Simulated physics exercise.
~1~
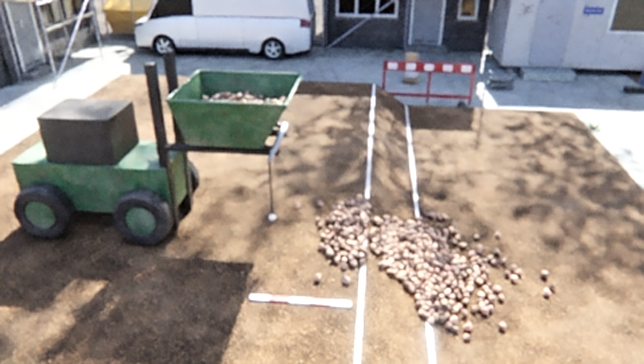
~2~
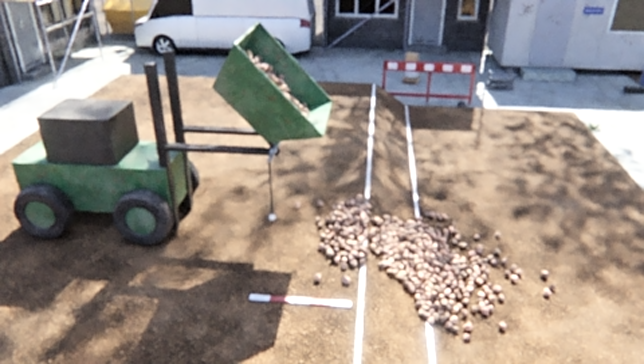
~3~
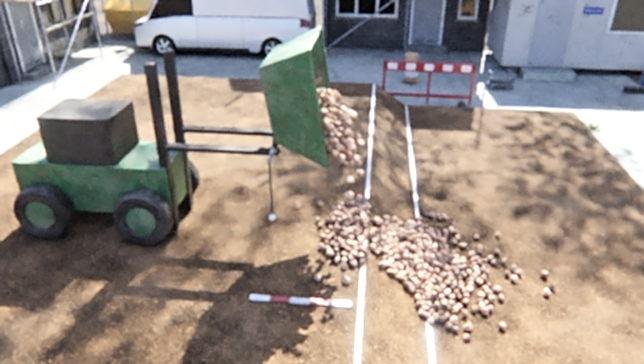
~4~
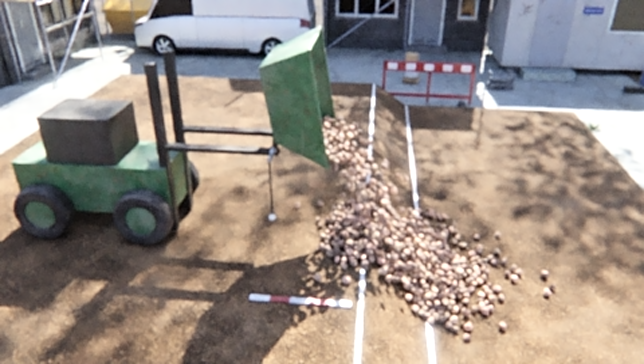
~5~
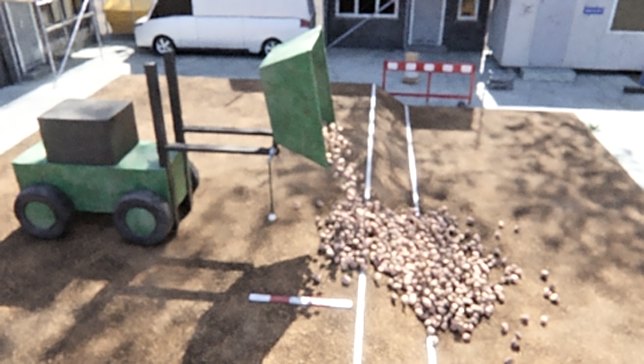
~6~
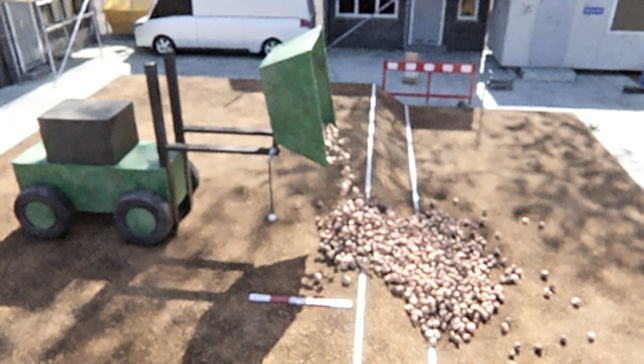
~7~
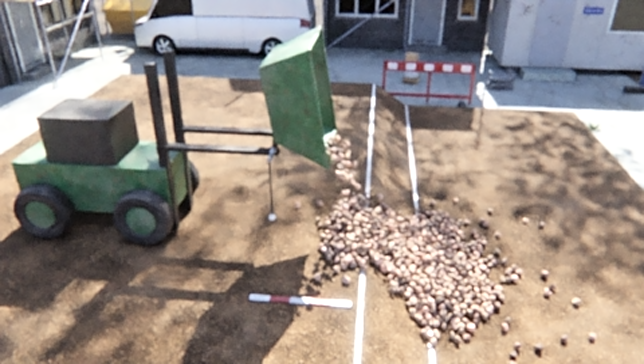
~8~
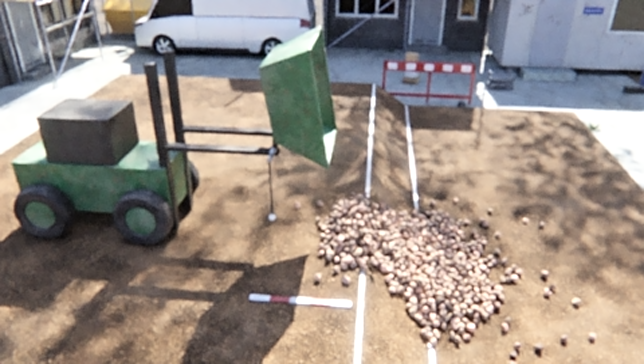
On a sunlit dirt yard, a green forklift tips its skip rightward, spilling stones onto a loose heap that spreads down the bank.
